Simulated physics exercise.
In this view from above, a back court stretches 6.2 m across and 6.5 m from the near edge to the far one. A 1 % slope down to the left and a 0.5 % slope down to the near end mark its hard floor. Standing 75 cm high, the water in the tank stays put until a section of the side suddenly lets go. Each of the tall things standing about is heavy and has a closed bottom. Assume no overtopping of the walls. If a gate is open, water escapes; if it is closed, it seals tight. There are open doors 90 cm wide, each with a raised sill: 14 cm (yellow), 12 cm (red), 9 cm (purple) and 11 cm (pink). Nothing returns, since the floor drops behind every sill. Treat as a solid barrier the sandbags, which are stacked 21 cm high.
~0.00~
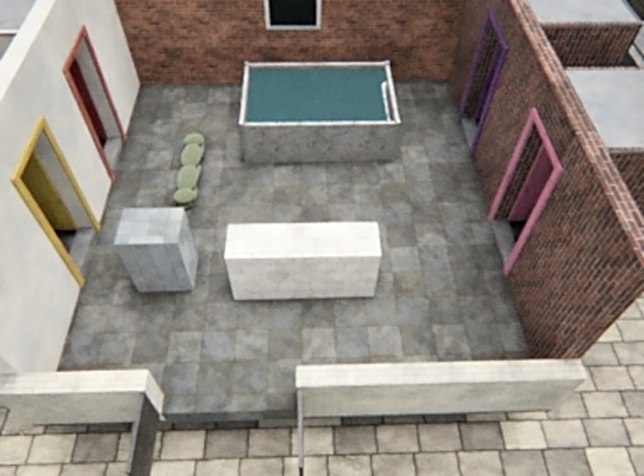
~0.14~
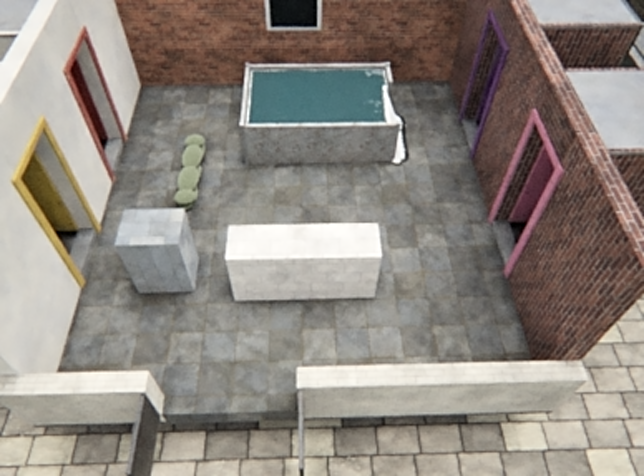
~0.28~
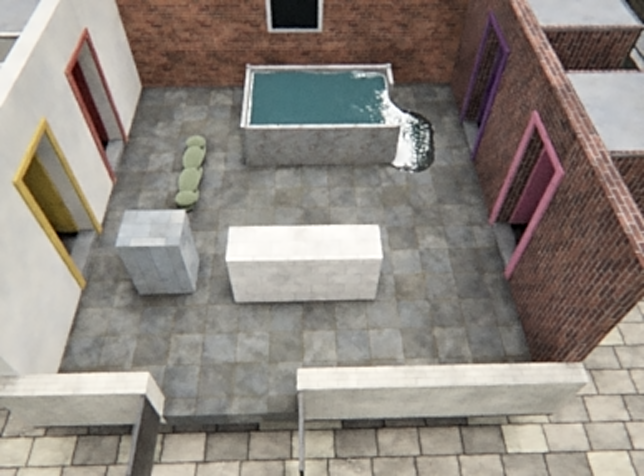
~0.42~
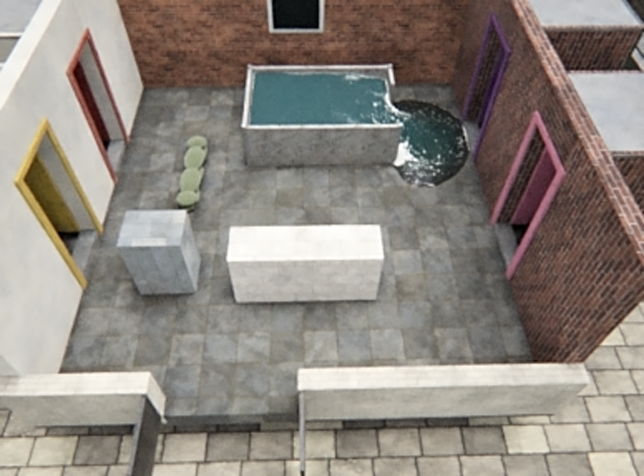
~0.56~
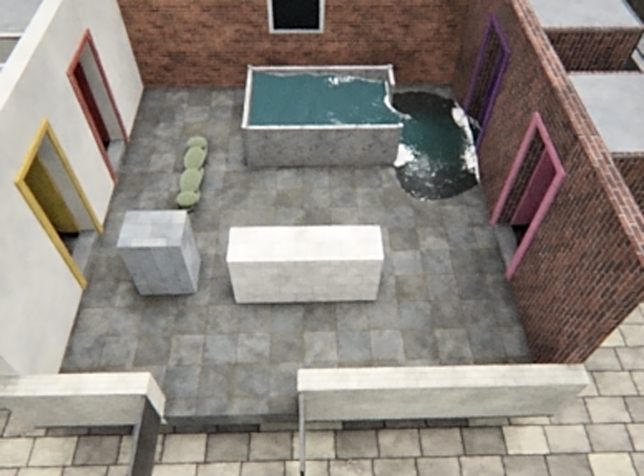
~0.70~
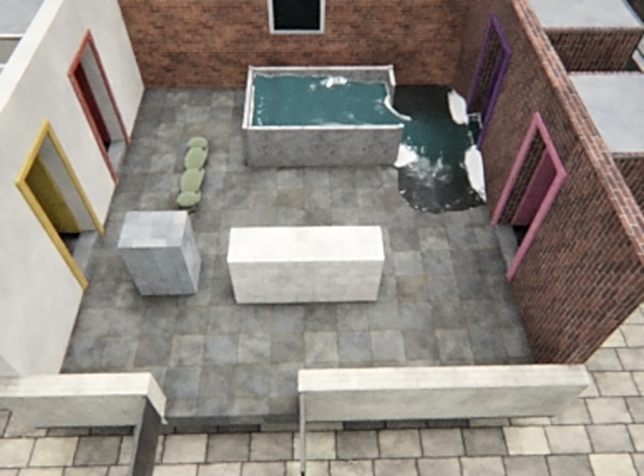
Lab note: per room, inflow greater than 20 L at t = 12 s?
Yellow door no; red door no; purple door yes; pink door no.
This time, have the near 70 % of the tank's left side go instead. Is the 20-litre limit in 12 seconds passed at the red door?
So, red door: Out of bounds.
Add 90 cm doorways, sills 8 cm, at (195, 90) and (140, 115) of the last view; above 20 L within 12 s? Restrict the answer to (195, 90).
Well, for that spot the inflow stays beneath the mark.
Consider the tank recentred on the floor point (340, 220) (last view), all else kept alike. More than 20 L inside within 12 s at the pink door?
With that change, the limit at the pink door is surpassed.
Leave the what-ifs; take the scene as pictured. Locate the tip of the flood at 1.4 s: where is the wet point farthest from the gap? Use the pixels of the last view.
That would be close to (506, 293).
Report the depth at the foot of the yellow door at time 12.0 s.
The mean depth is around 9.5 cm.
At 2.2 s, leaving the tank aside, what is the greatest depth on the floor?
Peak depth: Approx. 37 cm.
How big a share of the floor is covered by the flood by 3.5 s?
Roughly 40 % of the floor.
After 1.4 s water covers 15 % of the floor and is deepest (42 cm) near (469, 162); yellow door not reached, red door not reached, purple door 33 cm at the sill, 227 L in, pink door 8 cm at the sill, 0 L in.
After 2.2 s water covers 25 % of the floor and is deepest (37 cm) near (469, 162); yellow door not reached, red door not reached, purple door 37 cm at the sill, 464 L in, pink door 11 cm at the sill, 0 L in.
After 3.5 s water covers 40 % of the floor and is deepest (24 cm) near (467, 155); yellow door not reached, red door not reached, purple door 25 cm at the sill, 685 L in, pink door 8 cm at the sill, 1 L in.
After 7.0 s water covers 75 % of the floor and is deepest (14 cm) near (533, 388); yellow door 7 cm at the sill, 0 L in, red door 5 cm at the sill, 0 L in, purple door 13 cm at the sill, 844 L in, pink door 4 cm at the sill, 1 L in.
After 12.0 s water covers 90 % of the floor and is deepest (12 cm) near (52, 400); yellow door 10 cm at the sill, 0 L in, red door 6 cm at the sill, 0 L in, purple door 6 cm at the sill, 854 L in, pink door 2 cm at the sill, 1 L in.
